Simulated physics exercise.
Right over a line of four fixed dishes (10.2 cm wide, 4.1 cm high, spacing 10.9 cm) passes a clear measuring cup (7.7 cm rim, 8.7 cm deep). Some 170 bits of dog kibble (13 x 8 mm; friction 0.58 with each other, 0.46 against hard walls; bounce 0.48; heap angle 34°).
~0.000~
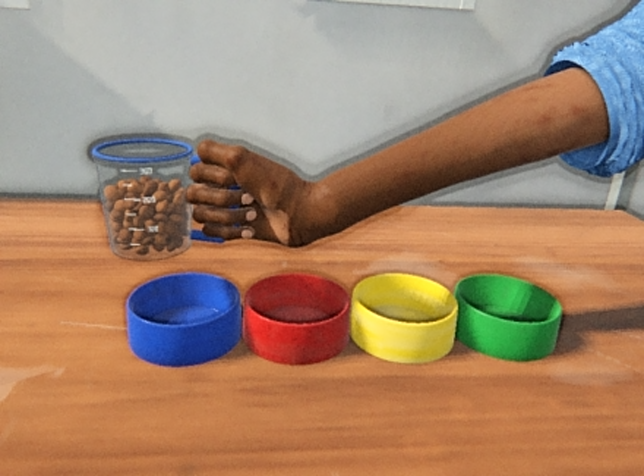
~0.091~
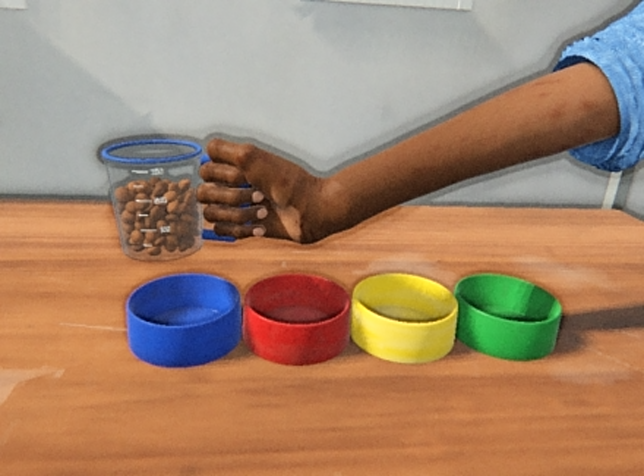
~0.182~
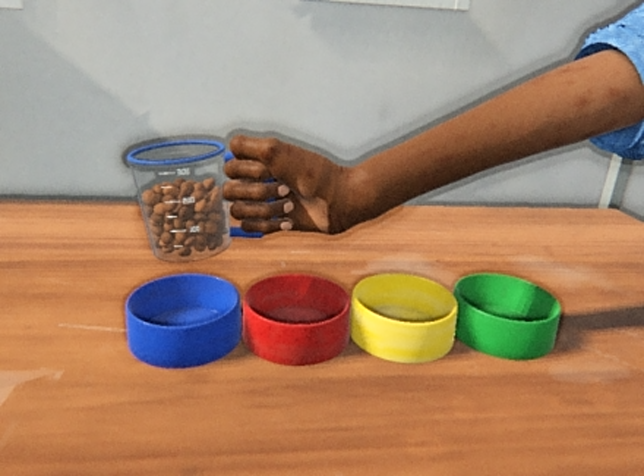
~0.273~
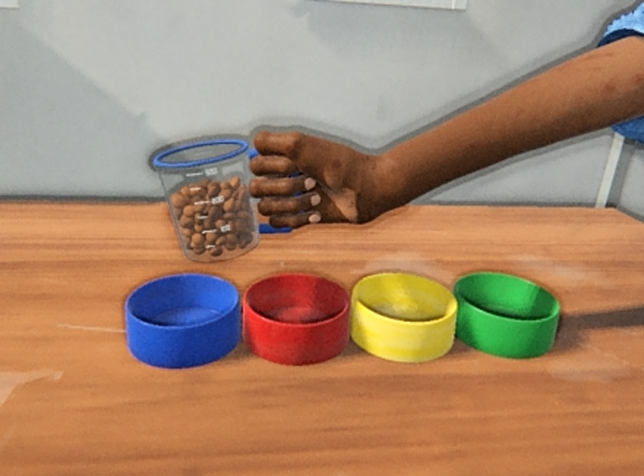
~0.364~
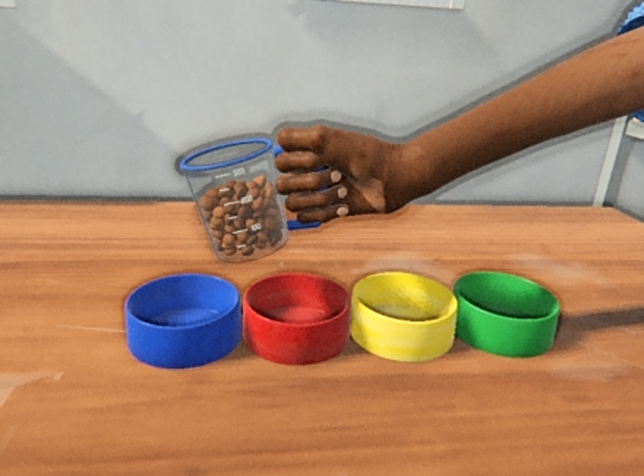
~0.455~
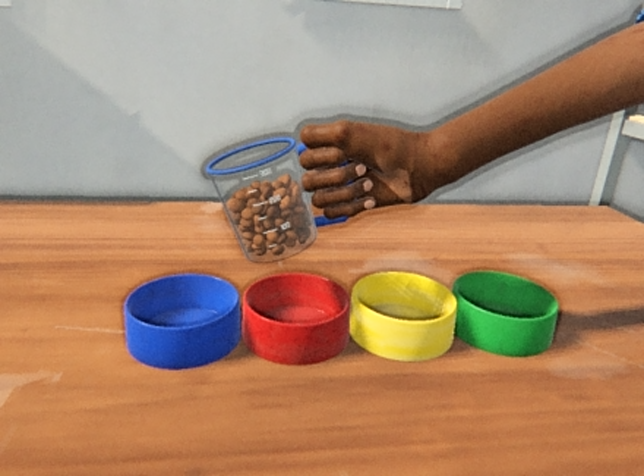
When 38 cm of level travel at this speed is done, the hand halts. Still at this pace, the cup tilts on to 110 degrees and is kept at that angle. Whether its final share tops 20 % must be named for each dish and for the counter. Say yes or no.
Red: No, blue: No, green: Yes, yellow: No, counter: No.
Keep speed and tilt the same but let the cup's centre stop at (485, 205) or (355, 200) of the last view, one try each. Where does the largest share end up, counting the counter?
Try 1 - yellow; try 2 - red.
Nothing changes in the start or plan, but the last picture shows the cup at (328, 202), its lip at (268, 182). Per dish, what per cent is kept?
Then red 0, blue 0, green 90, and yellow 0.
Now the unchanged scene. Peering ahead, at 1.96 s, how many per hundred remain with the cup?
I reckon around 100 per cent.
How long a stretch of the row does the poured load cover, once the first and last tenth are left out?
Roughly 5 cm of the row.
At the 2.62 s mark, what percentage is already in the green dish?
Close to 40 percent of the load.
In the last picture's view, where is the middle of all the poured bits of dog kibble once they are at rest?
Approximately (488, 311) in the last view.
After 1.36 s, tilt 61 degrees; cup holds 100 %.
After 1.96 s, tilt 89 degrees; cup holds 100 %.
Then, at 2.62 s, tilt 110 degrees; cup holds 50 %, green 40 %.
By 4.3 s all is still; red 0 %, blue 0 %, green 95 %, yellow 0 %, counter 5 %.
